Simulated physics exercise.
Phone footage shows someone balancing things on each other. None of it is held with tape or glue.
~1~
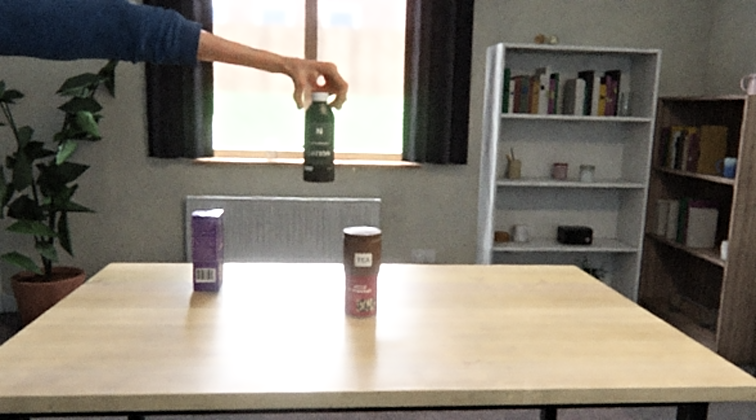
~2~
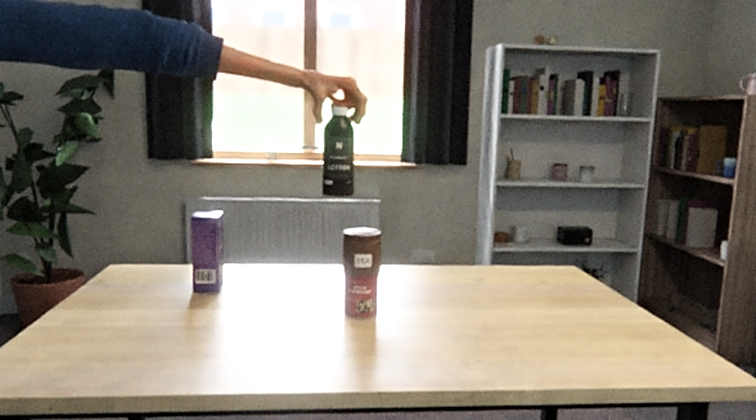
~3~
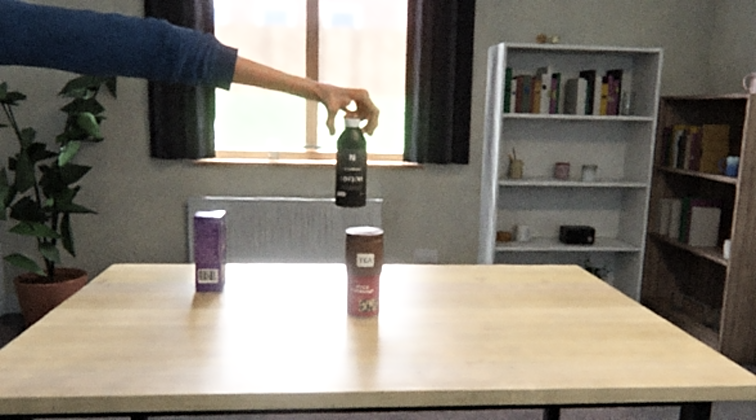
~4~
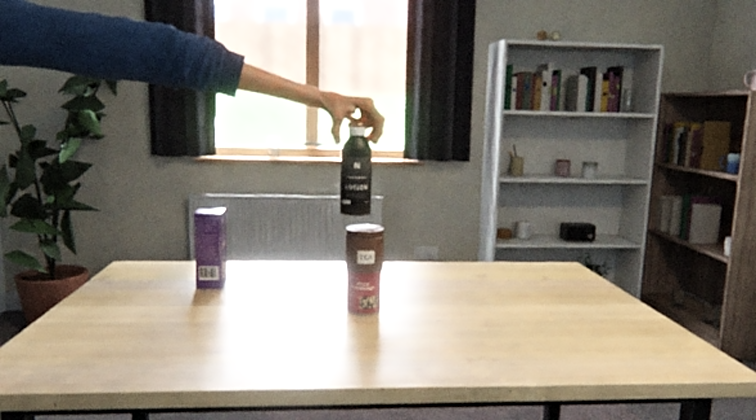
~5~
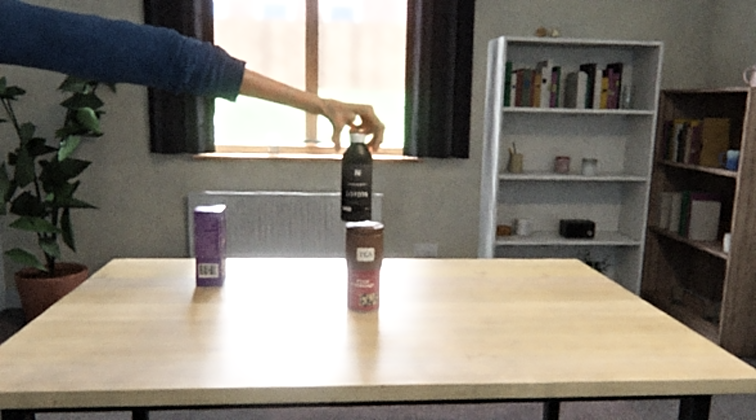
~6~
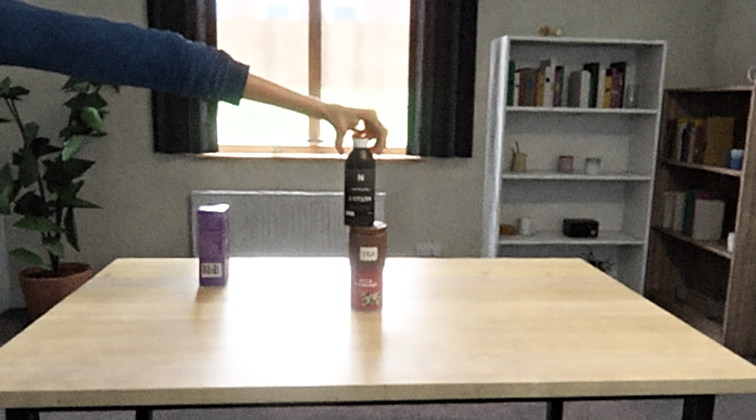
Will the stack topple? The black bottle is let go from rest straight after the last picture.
No, it stays up.
Then, 0.30 s later than the last frame, all is still.
Then, 0.70 s later than the last frame, black bottle resting near (360, 183).
When it is over, all 4 as before. End places, in pixels of the last picture, black bottle near (359, 183). The pile keeps its balance.
